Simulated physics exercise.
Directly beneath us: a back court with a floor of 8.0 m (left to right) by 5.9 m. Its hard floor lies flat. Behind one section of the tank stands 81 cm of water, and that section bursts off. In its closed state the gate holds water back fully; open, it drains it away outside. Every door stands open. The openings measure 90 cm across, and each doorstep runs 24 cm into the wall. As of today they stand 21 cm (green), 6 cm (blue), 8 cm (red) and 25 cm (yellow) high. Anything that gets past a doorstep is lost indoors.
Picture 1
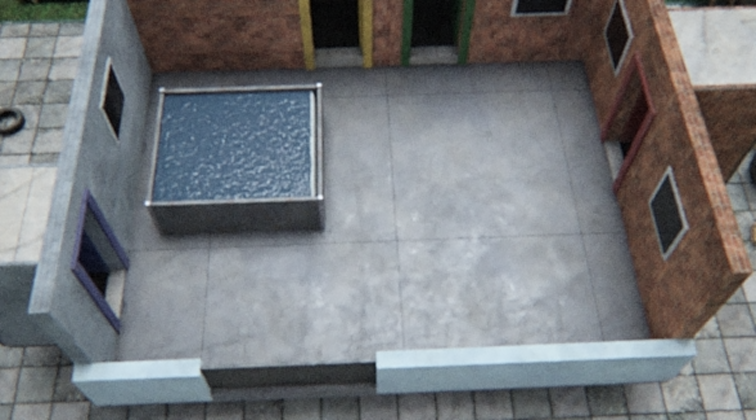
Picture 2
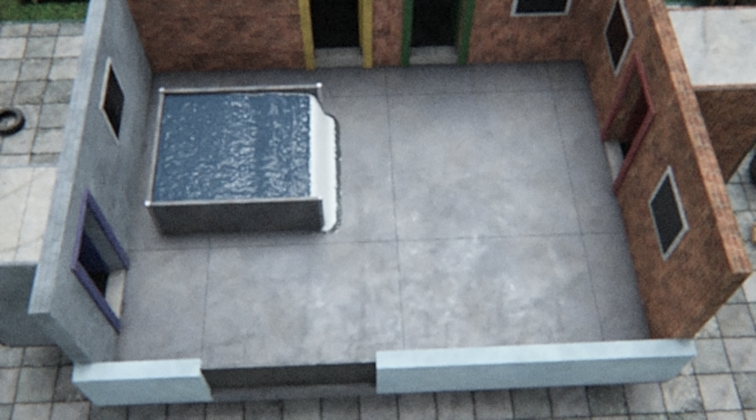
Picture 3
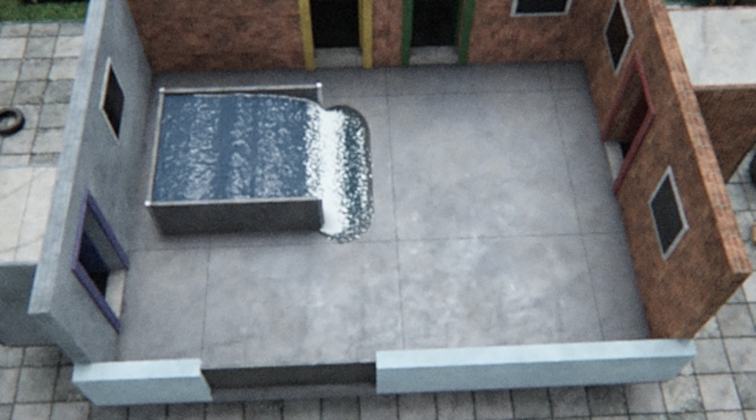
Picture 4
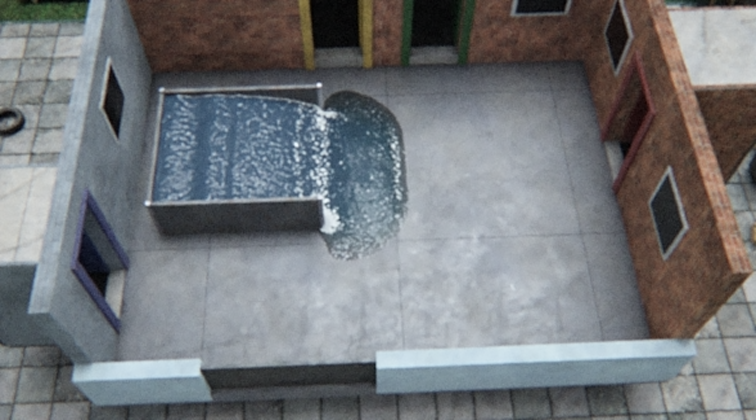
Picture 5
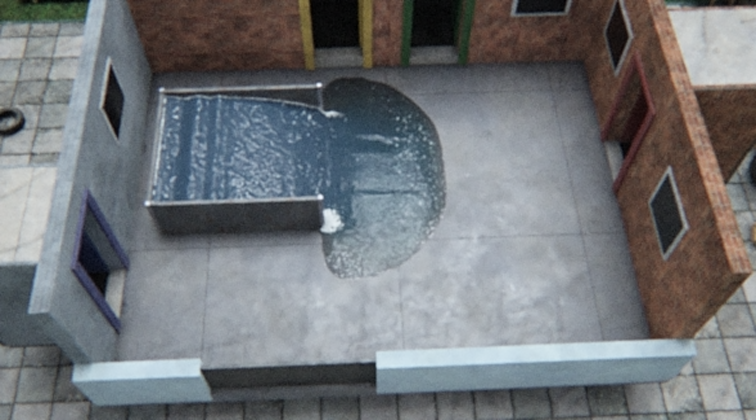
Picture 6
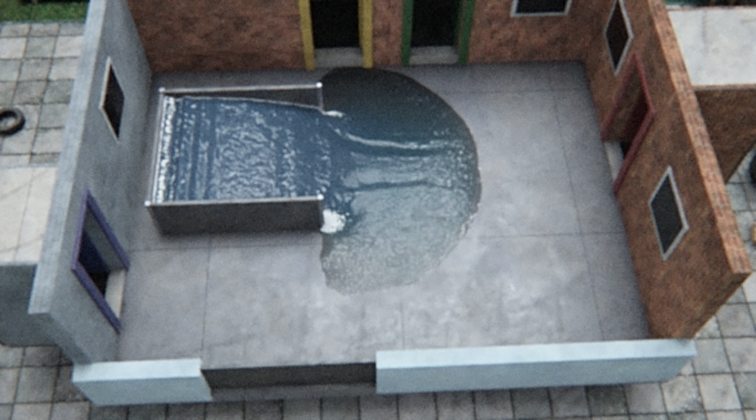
A walled courtyard with a flat grey concrete floor is seen from high above, the view unmoving. A rectangular tank of blue water stands at the upper left, with yellow and green doorways in the brick back wall, a purple one left and a red one right. The tank's right side gives way, and water pours out in white foam, then spreads rightward in a widening, rounded dark sheet.
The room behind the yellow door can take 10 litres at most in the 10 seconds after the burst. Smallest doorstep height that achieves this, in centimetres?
6 cm.
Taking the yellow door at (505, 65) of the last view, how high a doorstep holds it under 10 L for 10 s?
Minimum: Close to 23 cm.
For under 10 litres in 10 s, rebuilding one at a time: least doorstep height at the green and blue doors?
Roughly 14.0 cm at green and 15 cm at blue.
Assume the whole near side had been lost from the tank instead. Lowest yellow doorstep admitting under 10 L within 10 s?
Close to 8.0 cm at the least.
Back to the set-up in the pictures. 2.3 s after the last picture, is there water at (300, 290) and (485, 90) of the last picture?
First untouched, then soaked.
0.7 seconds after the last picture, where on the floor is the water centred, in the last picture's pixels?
The water's centre is at about (318, 174).
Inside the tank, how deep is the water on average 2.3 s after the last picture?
About 20 cm.
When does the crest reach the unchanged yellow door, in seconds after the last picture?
Around 8.0 seconds.
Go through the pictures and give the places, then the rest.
In the first picture, the tank at (239, 145) is whole and still, 81 cm deep; the yellow door at (337, 28) is dry.
In the second picture, the front is at (336, 221), 0.2 m from the gap at (320, 162); 0.4 m2 of floor is wet, 81 cm left at the back.
In the third picture, the front is at (369, 210), 0.8 m from the gap at (320, 163); 1.8 m2 of floor is wet, 81 cm left at the back.
In the fourth picture, the gap is at (320, 164), the front 1.3 m out at (402, 212); the back of the tank holds 81 cm.
In the fifth picture, water pours out at (320, 164) and has run 2.0 m, to (441, 199); about 9 cm deep outside, 78 cm at the back.
In the sixth picture, water pours out at (320, 164) and has run 2.6 m, to (476, 191); about 8 cm deep outside, 70 cm at the back; the yellow door at (337, 28), 2.3 m from the gap, is still 0.3 m from the nearest water.
Then, 0.7 s after the last picture water covers 50 % of the floor, deepest (34 cm) near (332, 196); 4 cm at the yellow door, 0 litres in over its 25 cm doorstep.
Then, 2.3 s after the last picture water covers 65 % of the floor, deepest (45 cm) near (646, 337); 3 cm at the yellow door, 0 litres in over its 25 cm doorstep.
Then, 9.3 s after the last picture water covers 100 % of the floor, deepest (18 cm) near (125, 282); 8 cm at the yellow door, 0 litres in over its 25 cm doorstep.
At the yellow door as built, the water peaked near 10 cm, 8.1 s after the last picture.
With a doorstep of 5.5 cm, 14 litres would have come in within the 10 s; with 7 cm, 6 litres. So under 10 litres takes about 6 cm.
